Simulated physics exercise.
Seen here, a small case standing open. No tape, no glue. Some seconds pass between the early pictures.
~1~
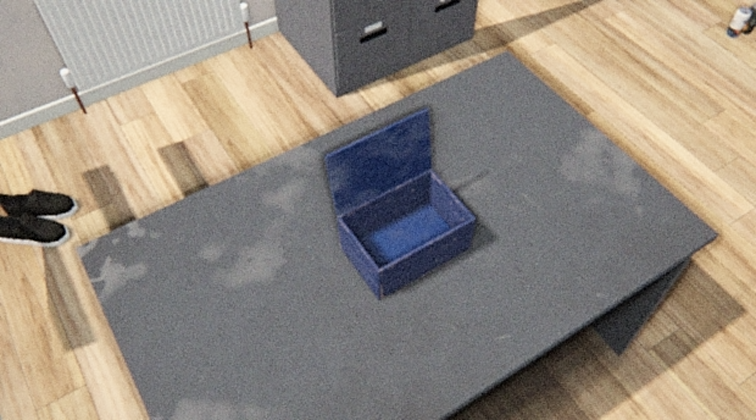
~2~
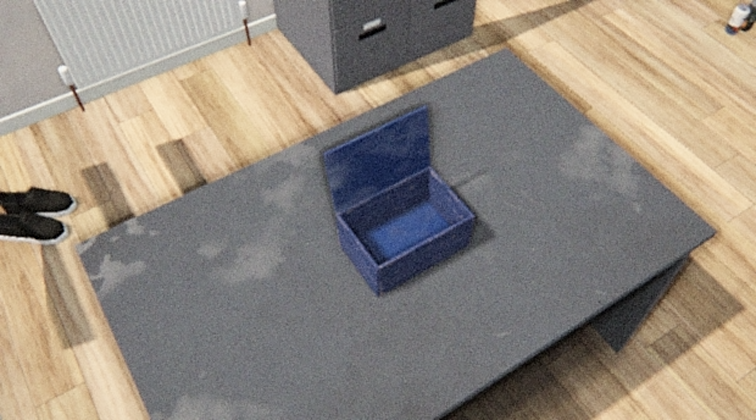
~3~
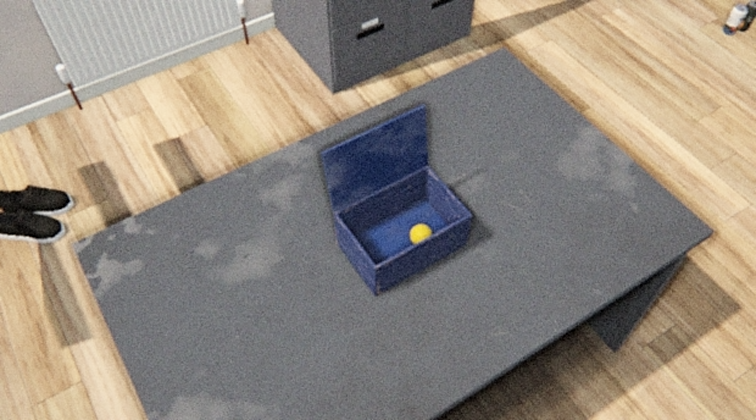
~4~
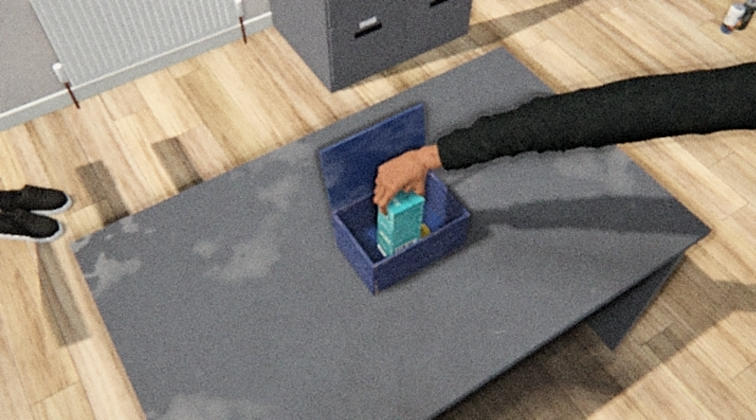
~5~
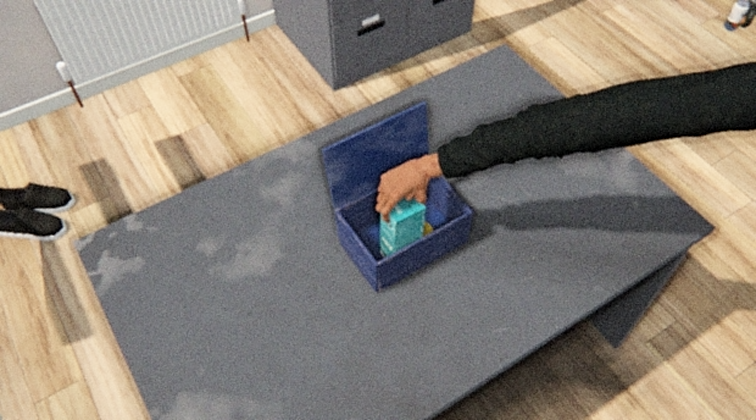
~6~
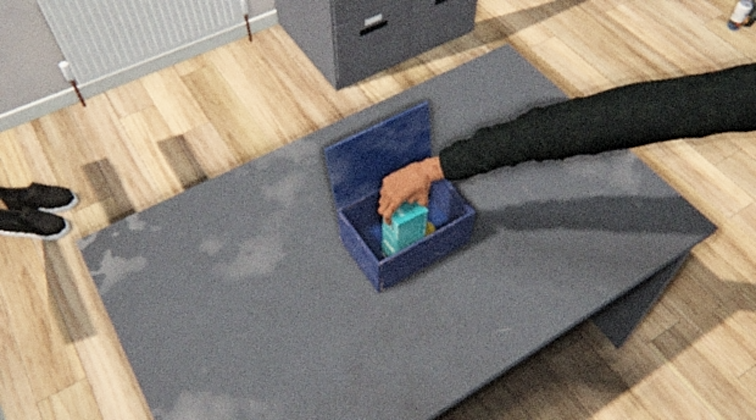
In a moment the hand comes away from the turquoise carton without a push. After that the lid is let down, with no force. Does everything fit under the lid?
As it turns out, it is held up.
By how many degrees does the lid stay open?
About 40°.
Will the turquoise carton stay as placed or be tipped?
It stays as placed.
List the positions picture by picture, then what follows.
In the first frame, the last thing is not in view yet.
In the second frame, the last thing is not in view yet.
In the third frame, the last thing is not in view yet.
In the fourth frame, on its way; turquoise carton (400, 224).
In the fifth frame, on its way; turquoise carton (402, 231).
In the sixth frame, in place under the hand; turquoise carton (404, 233).
Then, 1.10 s later than the last frame, lid starting down.
Then, 1.40 s later than the last frame, lid 72° above the rim.
Then, 1.60 s later than the last frame, lid 52° above the rim.
When it is over, lid 41° above the rim; both as before. End places, in pixels of the last picture, turquoise carton near (404, 233).
